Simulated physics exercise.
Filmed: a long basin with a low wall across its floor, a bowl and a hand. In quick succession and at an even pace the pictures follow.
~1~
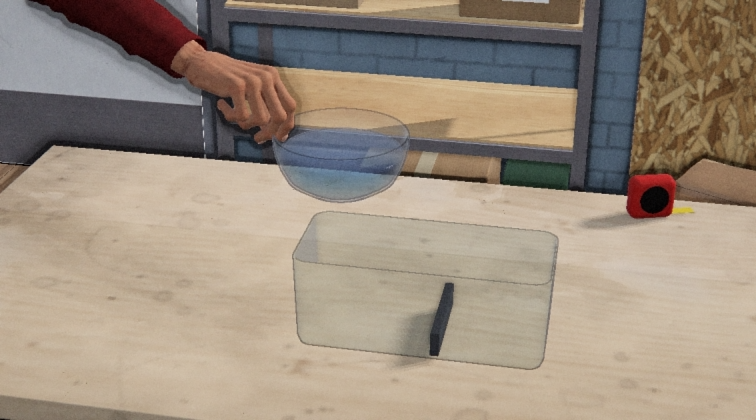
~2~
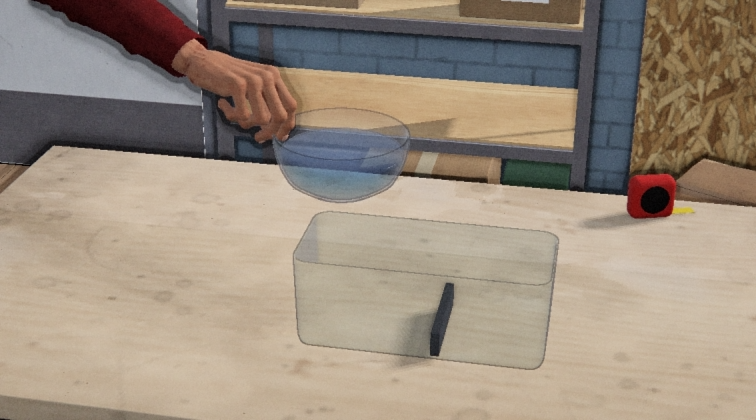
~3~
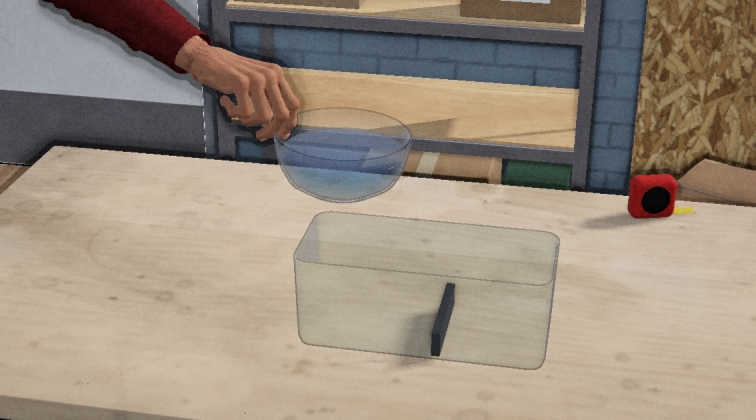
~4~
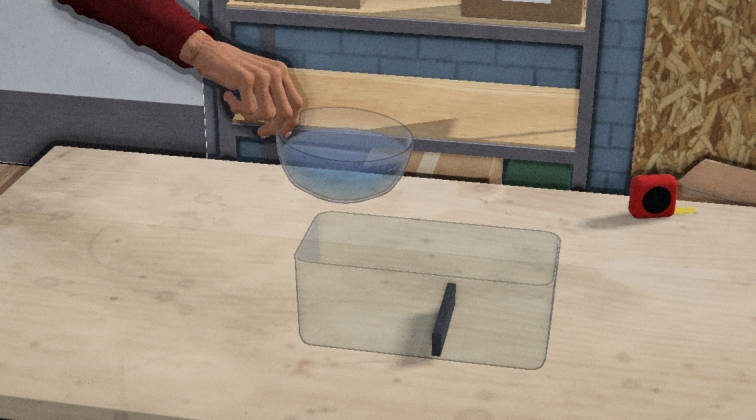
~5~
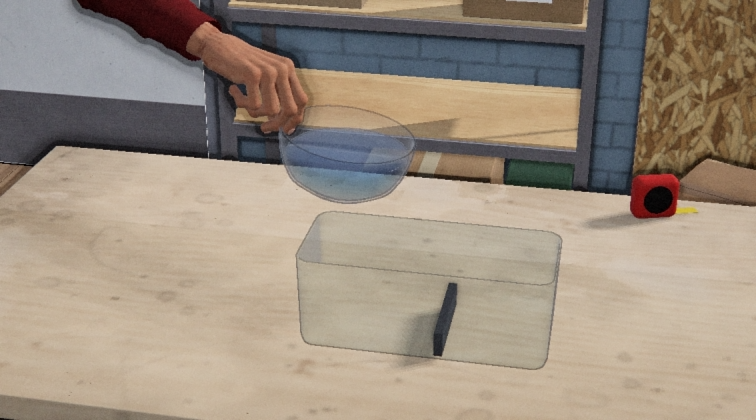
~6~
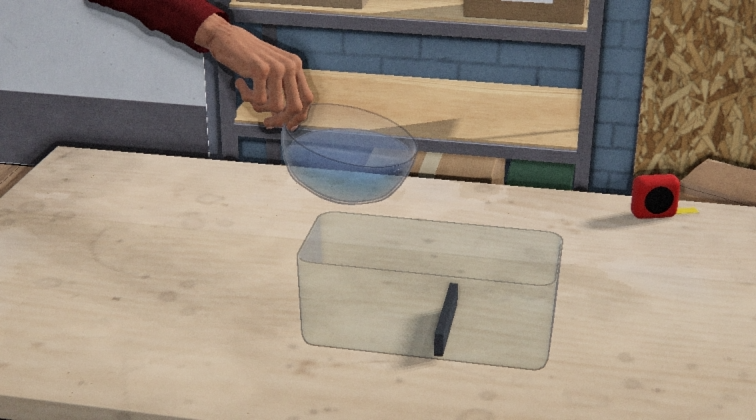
The footage shows a hand holding a clear bowl of bluish liquid above a long transparent basin with a dark low wall inside, on a wooden table; the hand rises slightly and the bowl gradually tilts a little to the right.
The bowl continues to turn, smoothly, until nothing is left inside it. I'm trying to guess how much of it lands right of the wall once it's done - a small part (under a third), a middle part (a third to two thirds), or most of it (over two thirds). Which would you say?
I'd say a middle part, a third to two thirds.
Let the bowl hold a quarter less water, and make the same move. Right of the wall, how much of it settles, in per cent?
Close to 35 per cent.
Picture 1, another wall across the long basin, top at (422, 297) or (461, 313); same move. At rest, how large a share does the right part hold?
The first one comes to 70 percent, while the second comes to 25 percent.
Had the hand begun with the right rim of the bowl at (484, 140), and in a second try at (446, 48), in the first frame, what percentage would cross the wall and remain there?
First try: 75 percent; second try: 75 percent.
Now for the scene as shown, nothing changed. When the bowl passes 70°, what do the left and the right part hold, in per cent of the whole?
About 5 per cent on the left and 20 on the right.
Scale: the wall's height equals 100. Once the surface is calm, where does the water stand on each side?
It settles around 50 on the left side and around 60 on the right side.
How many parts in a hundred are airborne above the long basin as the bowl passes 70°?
About 30 per cent.
A moment on, the bowl is tipped part way and 44 per cent is still to pour, 6 is left of the wall and 19 right of it.
Next, the bowl is tipped right over and 2 per cent is still to pour, 46 is left of the wall and 50 right of it.
Then the bowl is tipped right over and 0 per cent is still to pour, 50 is left of the wall and 50 right of it.
Later the bowl is tipped right over and 0 per cent is still to pour, 50 is left of the wall and 50 right of it.
Finally, 50 per cent lies left of the wall, 50 right of it and 0 outside.
